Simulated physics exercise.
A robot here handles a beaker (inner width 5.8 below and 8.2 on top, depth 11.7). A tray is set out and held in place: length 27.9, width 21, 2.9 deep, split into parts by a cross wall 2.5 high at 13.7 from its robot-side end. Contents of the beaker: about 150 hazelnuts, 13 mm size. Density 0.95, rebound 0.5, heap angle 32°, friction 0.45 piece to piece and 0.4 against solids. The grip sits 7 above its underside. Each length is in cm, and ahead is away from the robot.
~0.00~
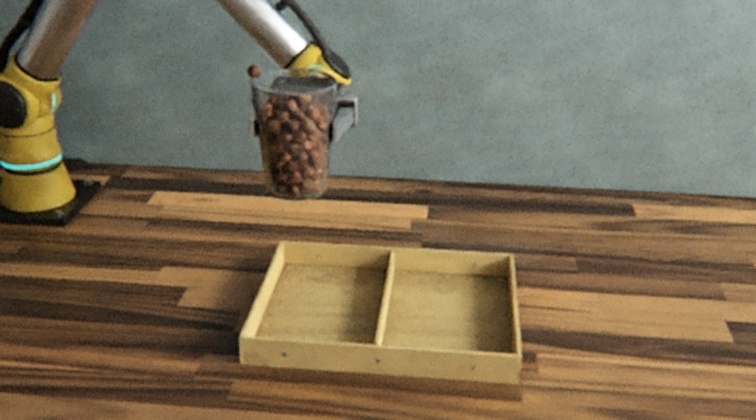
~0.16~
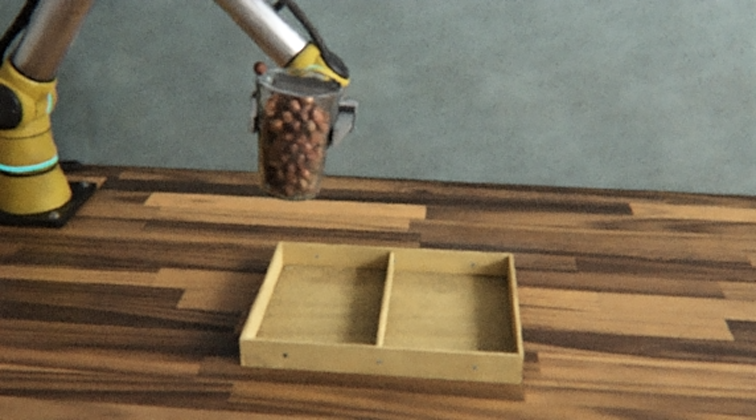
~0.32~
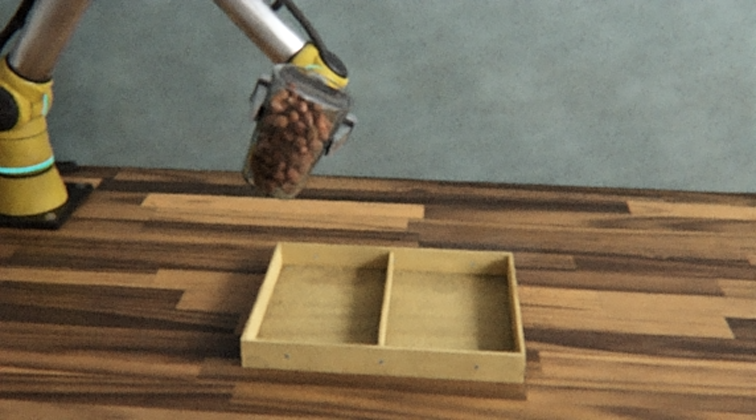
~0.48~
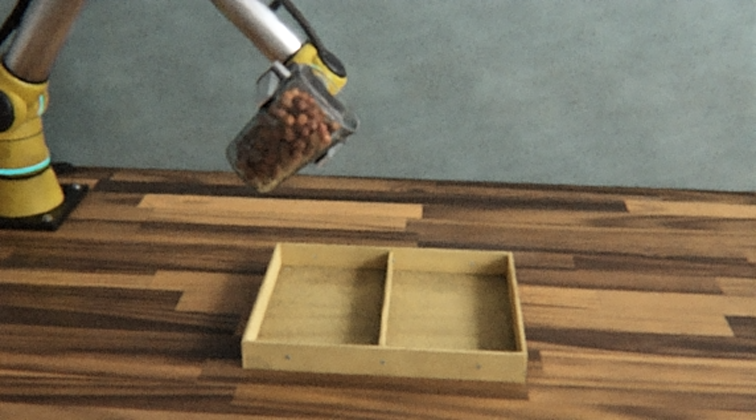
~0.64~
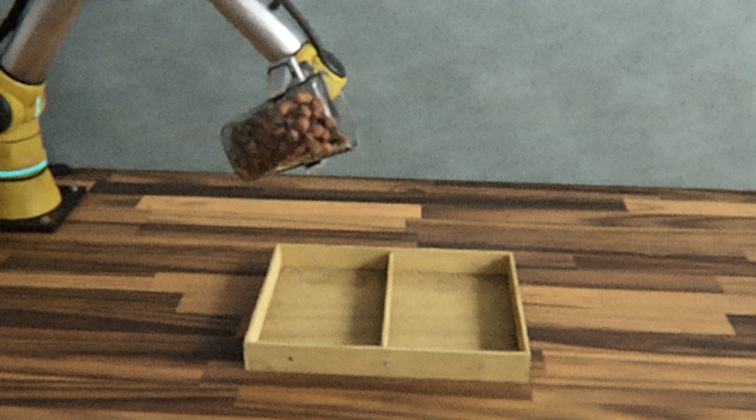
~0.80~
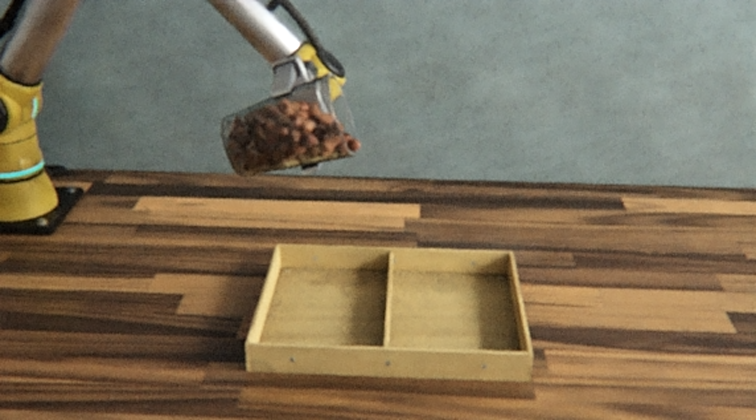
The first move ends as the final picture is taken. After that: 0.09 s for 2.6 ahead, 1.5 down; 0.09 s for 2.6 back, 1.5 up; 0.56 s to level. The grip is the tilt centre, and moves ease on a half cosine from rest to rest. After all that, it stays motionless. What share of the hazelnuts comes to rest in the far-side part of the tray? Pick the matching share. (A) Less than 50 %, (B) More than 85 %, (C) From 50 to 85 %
Less than 50 % (A).
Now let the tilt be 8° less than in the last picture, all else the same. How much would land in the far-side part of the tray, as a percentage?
About 5 percent.
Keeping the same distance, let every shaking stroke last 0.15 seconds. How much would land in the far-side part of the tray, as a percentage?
Estimate: Near 0 per cent.
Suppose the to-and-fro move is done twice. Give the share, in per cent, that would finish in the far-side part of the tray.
Probably about 15 in a hundred.
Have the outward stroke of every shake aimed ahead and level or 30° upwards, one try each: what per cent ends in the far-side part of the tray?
Result: Approx. 25 % and 30 %, one try each.
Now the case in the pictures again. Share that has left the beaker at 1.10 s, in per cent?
Roughly 10 percent is out.
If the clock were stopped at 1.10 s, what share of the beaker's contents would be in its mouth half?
Around 45 percent.
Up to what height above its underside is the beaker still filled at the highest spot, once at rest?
Height at rest: About 10.5 centimetres.
After 1.10 s, tilted 64° forward, highest piece 23 above the table; 128 in the beaker, 3 in the far-side part, 15 in flight or on a rim.
After 1.39 s, tilted 12° forward, highest piece 26 above the table; 126 in the beaker, 17 in the far-side part, 2 in the robot-side part, 1 in flight or on a rim.
After 1.74 s, level, highest piece 26 above the table; 126 in the beaker, 17 in the far-side part, 3 in the robot-side part.
After 2.79 s, level, highest piece 26 above the table; 126 in the beaker, 17 in the far-side part, 3 in the robot-side part.
In the end, 126 in the beaker, 17 in the far-side part, 3 in the robot-side part. That is 12 % in the far-side part of the tray.
